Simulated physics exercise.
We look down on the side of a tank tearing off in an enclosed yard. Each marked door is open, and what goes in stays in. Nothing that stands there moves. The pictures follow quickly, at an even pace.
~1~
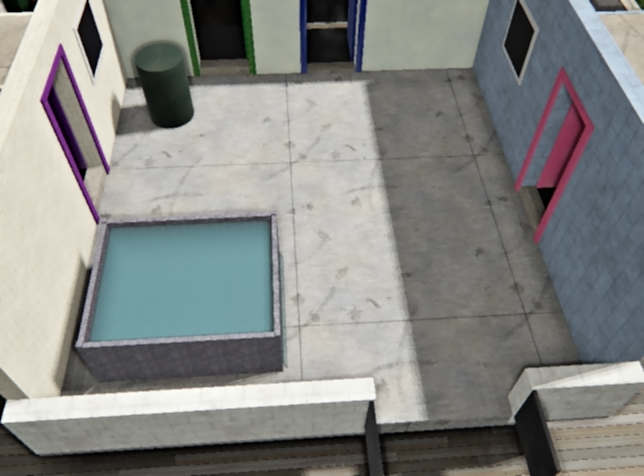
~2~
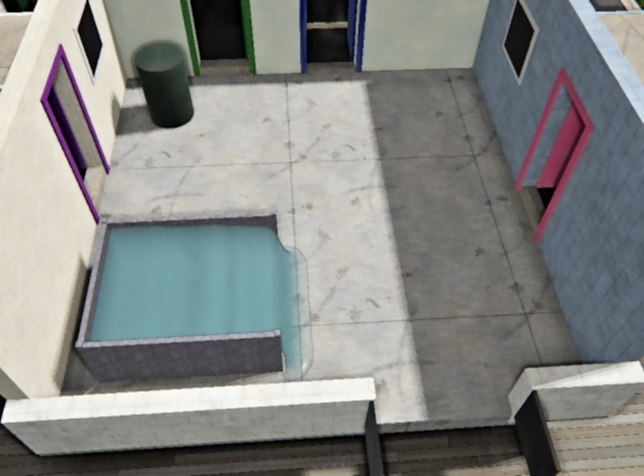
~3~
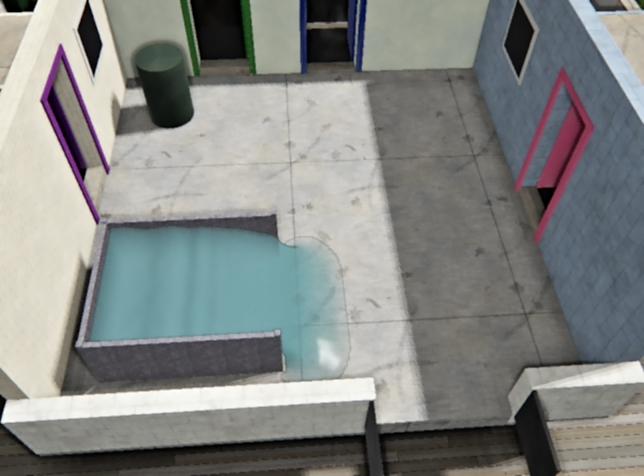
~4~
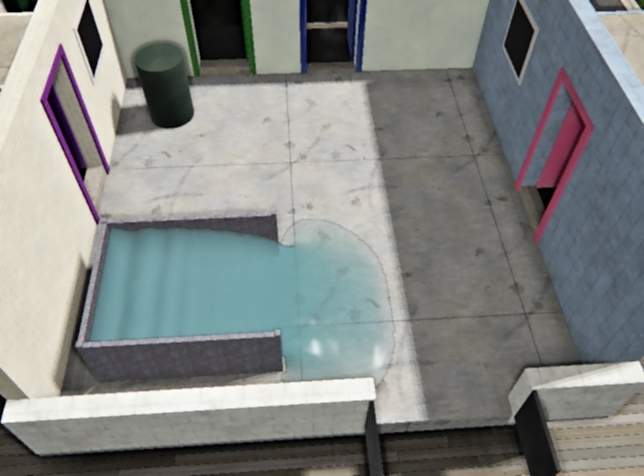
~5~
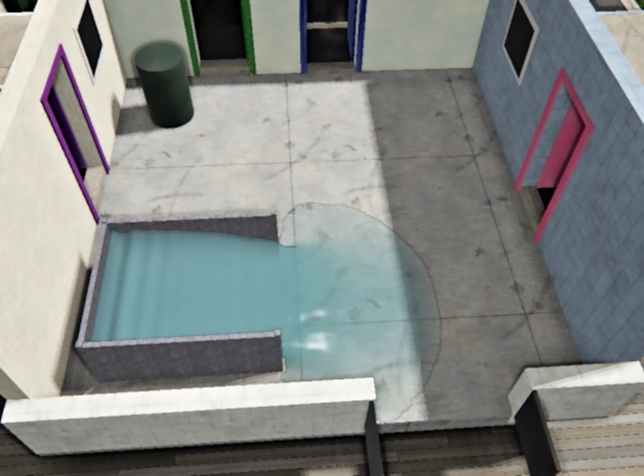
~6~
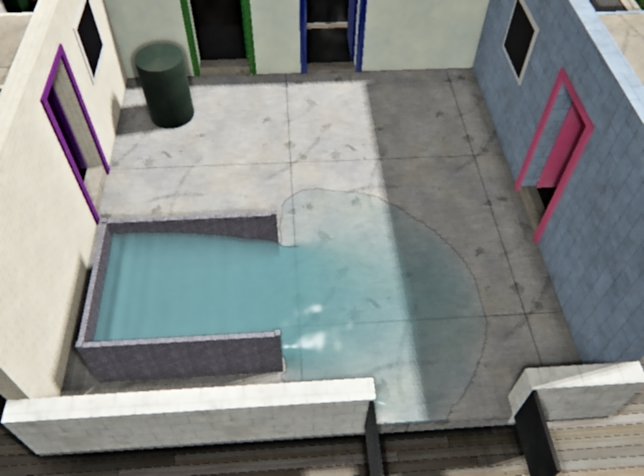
Walled yard with a rectangular water tank losing its right side, water pouring out and spreading rightward across the pale concrete floor.
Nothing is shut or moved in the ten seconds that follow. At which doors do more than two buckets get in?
One by one: The blue door lets in a lot; the purple door admits no more than that; the pink door lets in a lot; the green door admits no more than that.
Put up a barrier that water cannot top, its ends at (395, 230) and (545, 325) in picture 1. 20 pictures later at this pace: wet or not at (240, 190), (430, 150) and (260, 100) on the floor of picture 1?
As listed: Free of water, awash, dry.
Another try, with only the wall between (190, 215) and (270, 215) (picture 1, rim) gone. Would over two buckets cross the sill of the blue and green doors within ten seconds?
The blue one is over, the green one takes more.
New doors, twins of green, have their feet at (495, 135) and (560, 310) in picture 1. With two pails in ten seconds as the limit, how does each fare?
In that order: Holds, takes more.
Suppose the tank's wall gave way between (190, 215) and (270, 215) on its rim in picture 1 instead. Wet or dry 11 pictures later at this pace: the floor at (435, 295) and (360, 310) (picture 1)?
As listed: Not flooded, no water.
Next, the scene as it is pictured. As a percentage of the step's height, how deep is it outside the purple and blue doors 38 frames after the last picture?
Near 0 and 240 in a hundred.
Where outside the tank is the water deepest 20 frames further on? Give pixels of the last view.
Roughly at (470, 72).
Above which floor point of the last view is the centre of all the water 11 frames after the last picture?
At about (372, 292).
A moment on, water covers 40 % of the floor; the blue door not reached, the purple door not reached, the pink door under two buckets in, the green door not reached.
Next, water covers 45 % of the floor; the blue door not reached, the purple door not reached, the pink door over two buckets in, the green door not reached.
Then, water covers 50 % of the floor; the blue door not reached, the purple door not reached, the pink door far over two buckets in, the green door not reached.
Later, water covers 70 % of the floor; the blue door under two buckets in, the purple door not reached, the pink door far over two buckets in, the green door wet at the sill, nothing in.
In the end, water covers 95 % of the floor; the blue door over two buckets in, the purple door wet at the sill, nothing in, the pink door far over two buckets in, the green door wet at the sill, nothing in.
